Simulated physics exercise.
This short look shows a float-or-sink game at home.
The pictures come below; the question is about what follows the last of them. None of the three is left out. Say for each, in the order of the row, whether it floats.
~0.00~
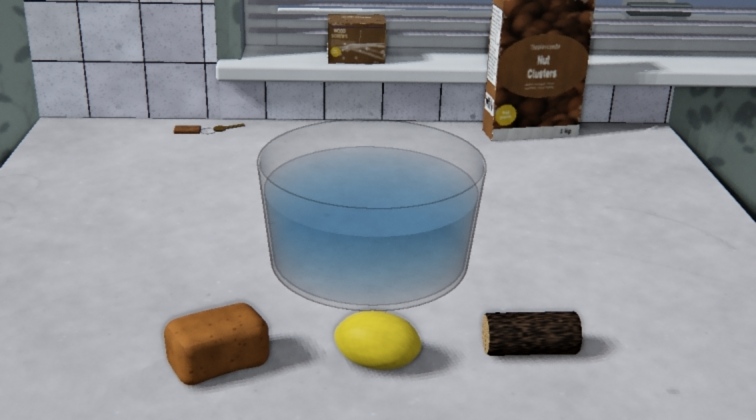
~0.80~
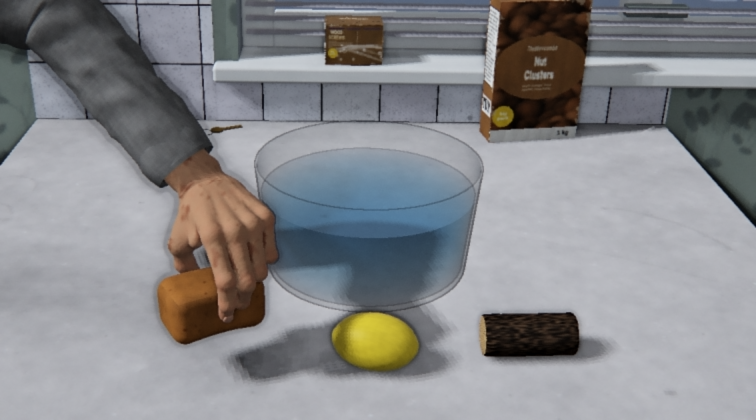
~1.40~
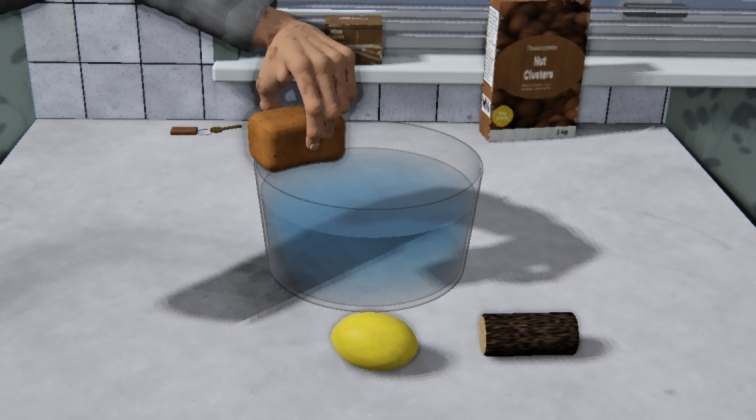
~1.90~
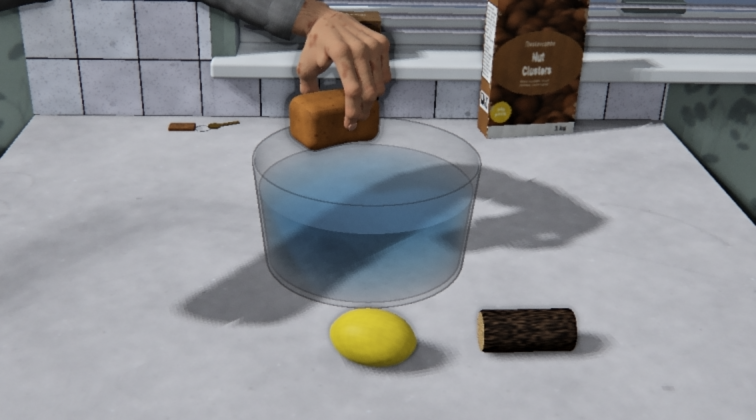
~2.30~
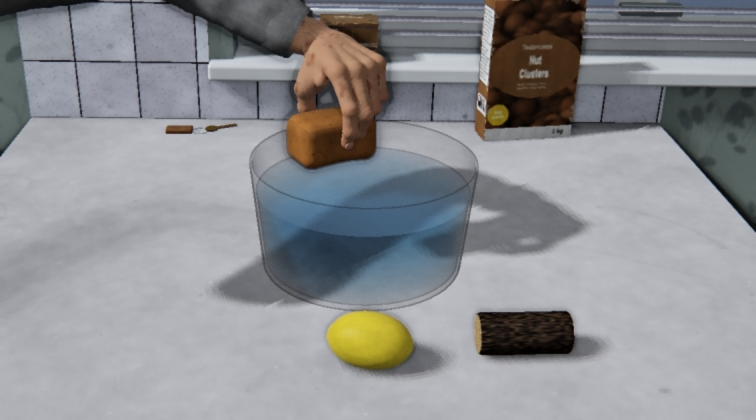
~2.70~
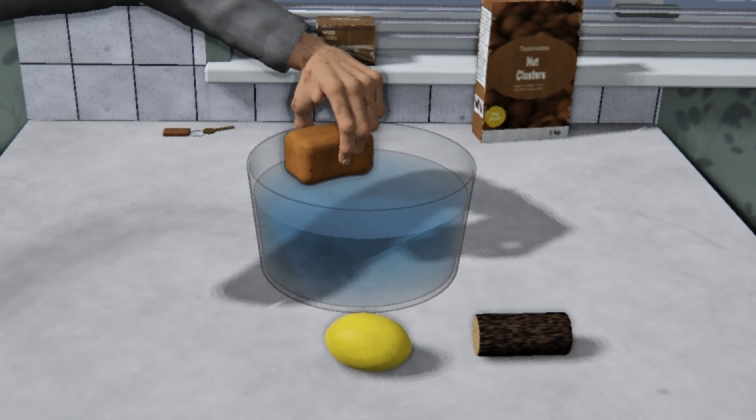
Okay - the left one won't go under, the middle one won't go under, the right one won't go under.
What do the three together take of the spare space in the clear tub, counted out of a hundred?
About 18 percent.
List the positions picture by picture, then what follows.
The row from the left; bread roll (217, 343); lemon (378, 340); piece of branch (531, 333), in the first frame.
A hand picks up the bread roll; bread roll (212, 302); piece of branch (528, 334), in the second frame.
It is carried over; bread roll (296, 137); lemon (375, 341), in the third frame.
It is above the clear tub; bread roll (334, 118); piece of branch (526, 330), in the fourth frame.
It comes down; bread roll (331, 137); lemon (370, 340), in the fifth frame.
It is just over the surface; bread roll (329, 152); lemon (368, 342); piece of branch (521, 334), in the sixth frame.
After 4.0 s, the bread roll stays afloat.
After 8.0 s, the lemon stays afloat.
After 12.0 s, the piece of branch stays afloat; afloat, bread roll, lemon and piece of branch.
